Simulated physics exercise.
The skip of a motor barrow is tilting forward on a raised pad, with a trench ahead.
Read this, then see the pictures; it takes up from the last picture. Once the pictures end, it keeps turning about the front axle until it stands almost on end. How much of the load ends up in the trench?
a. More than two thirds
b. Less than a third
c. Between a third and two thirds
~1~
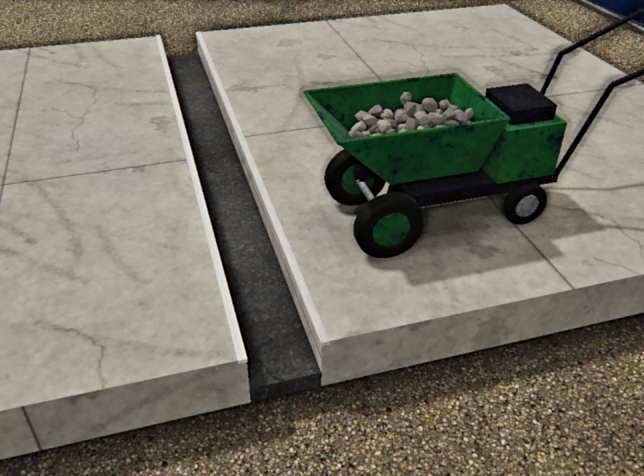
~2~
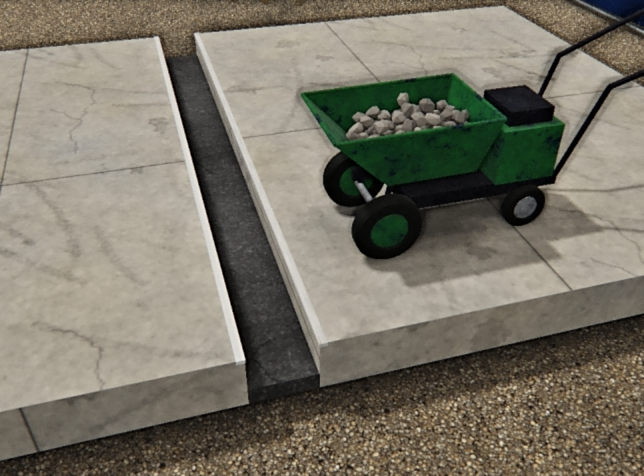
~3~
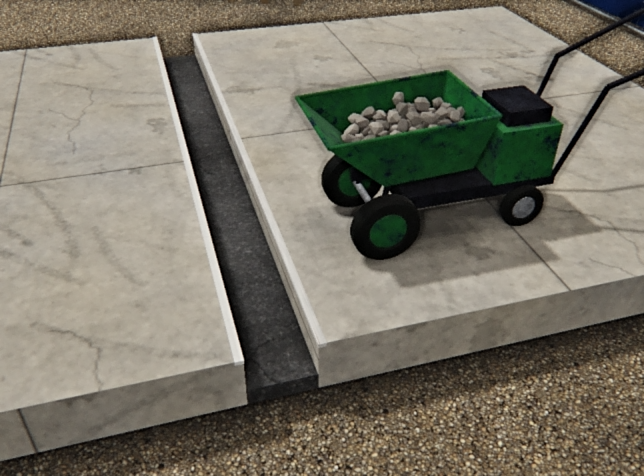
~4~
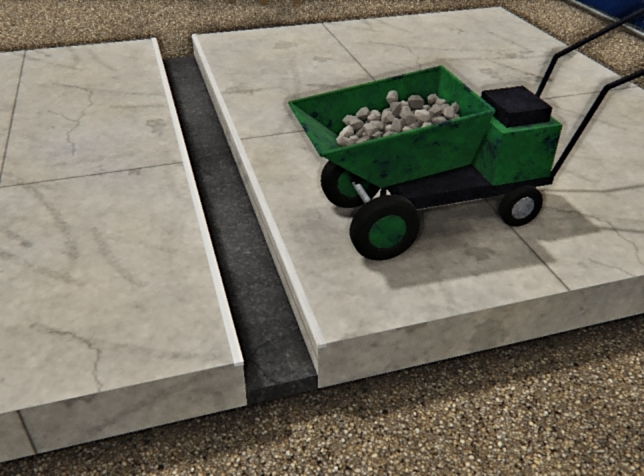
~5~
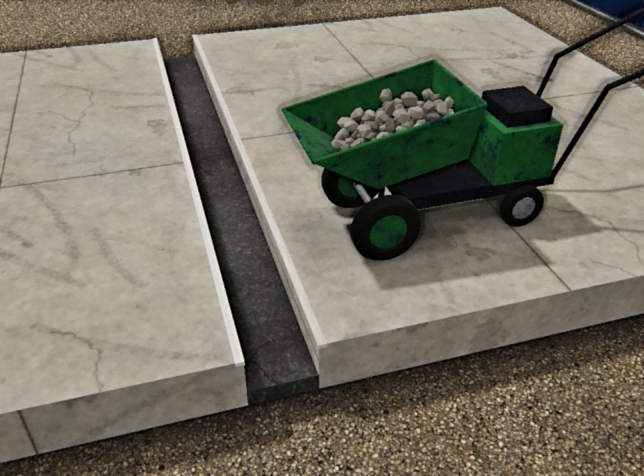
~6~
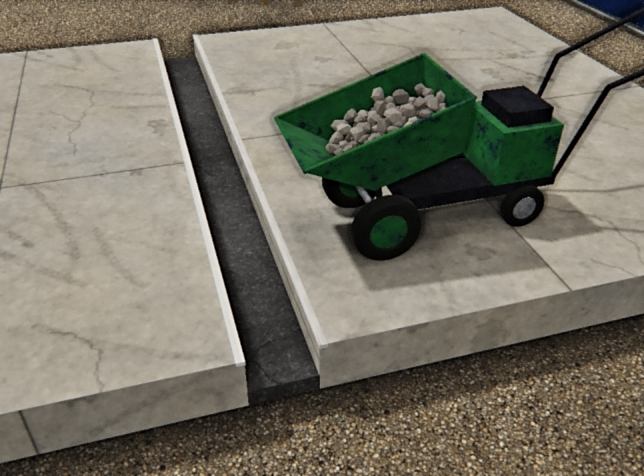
a, more than two thirds.
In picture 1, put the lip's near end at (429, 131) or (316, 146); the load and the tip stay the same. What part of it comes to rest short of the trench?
40 % and 0 %, in that order.
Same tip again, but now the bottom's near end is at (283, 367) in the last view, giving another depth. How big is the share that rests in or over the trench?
Estimate: Approx. 60 per cent.
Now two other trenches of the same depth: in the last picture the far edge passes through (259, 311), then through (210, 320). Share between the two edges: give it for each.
40 and 100 percent.
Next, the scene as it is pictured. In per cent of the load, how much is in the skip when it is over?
Roughly 5 per cent of the load.
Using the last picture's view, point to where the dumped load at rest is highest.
My guess for the top is about pixel (225, 255).
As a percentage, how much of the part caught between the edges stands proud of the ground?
My figure is near 0 per cent.
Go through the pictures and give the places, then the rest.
In the first picture, lip of the skip at (339, 143), level; top of the load at (422, 118), broken stones; first edge of the trench at (308, 299); far edge at (231, 314), the trench over half as wide as the skip, and about half as deep as wide.
In the second picture, lip of the skip at (336, 145), level; top of the load at (416, 126).
In the third picture, lip of the skip at (330, 149), tipped barely; top of the load at (429, 117).
In the fourth picture, lip of the skip at (322, 155), tipped a little; top of the load at (423, 115).
In the fifth picture, lip of the skip at (314, 162), tipped a little; top of the load at (434, 120).
In the sixth picture, lip of the skip at (305, 172), tipped clearly; top of the load at (427, 116); first edge of the trench at (306, 301); far edge at (228, 317).
Soon after the last picture, skip tipped steeply; all in the skip.
A little later, skip tipped right over; about two thirds in the skip; about a third in or heaped over the trench.
Later still, skip tipped right over; a small part in the skip; most in or heaped over the trench; a stray few beyond it.
At rest, skip tipped right over; a small part in the skip; nearly all in or heaped over the trench; a stray few beyond it.
